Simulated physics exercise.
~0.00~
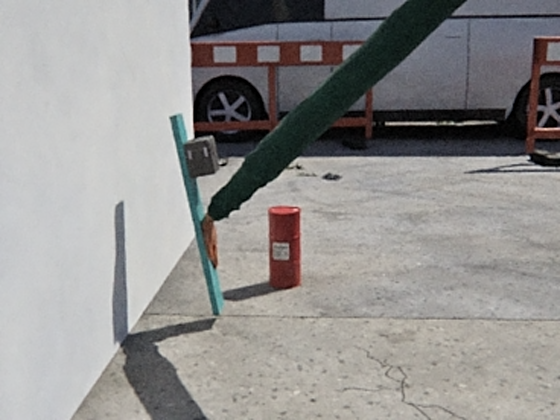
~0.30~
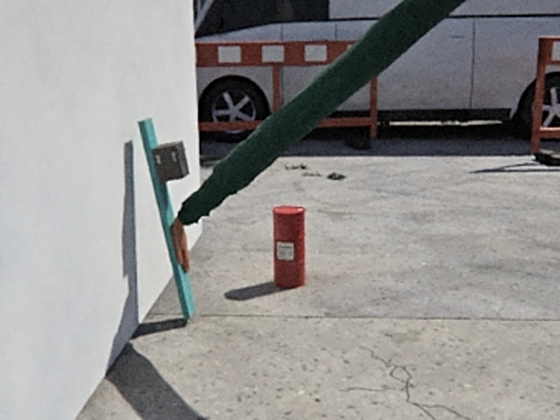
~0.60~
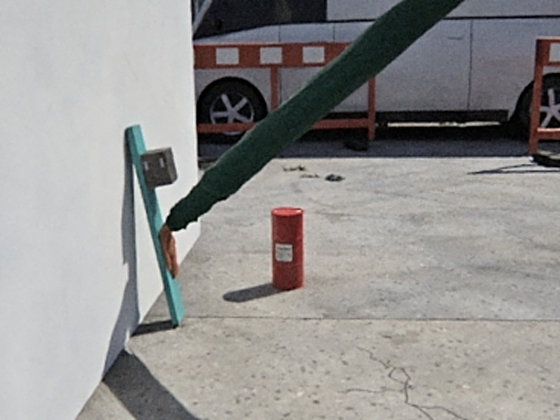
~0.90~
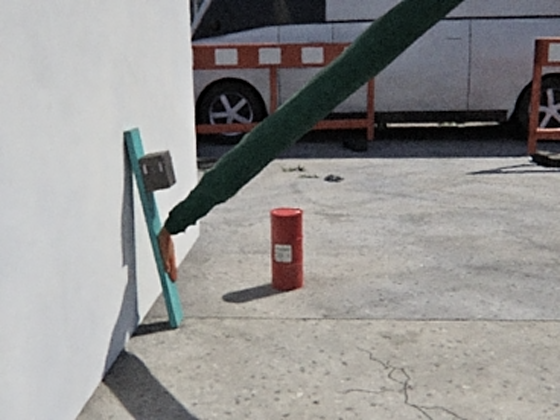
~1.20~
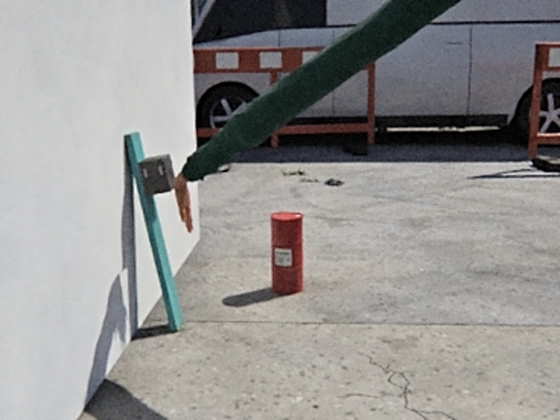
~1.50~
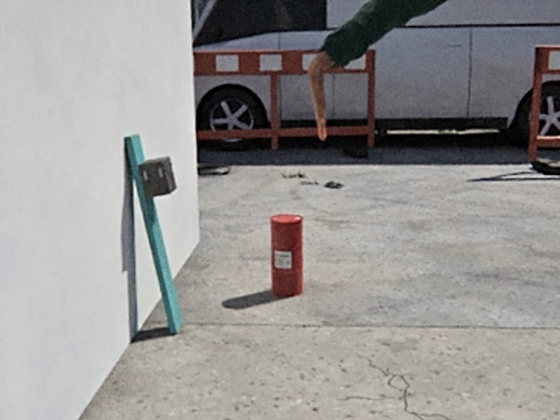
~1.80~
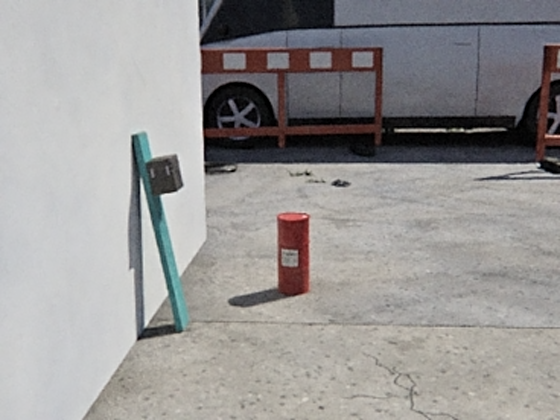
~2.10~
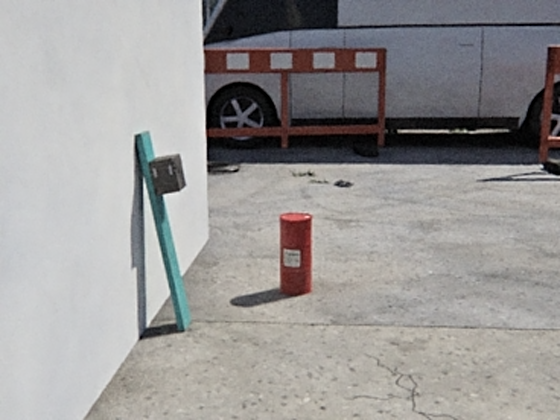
Turquoise plank being leaned against a white wall by a green-sleeved arm, then staying propped beside a red canister after release.
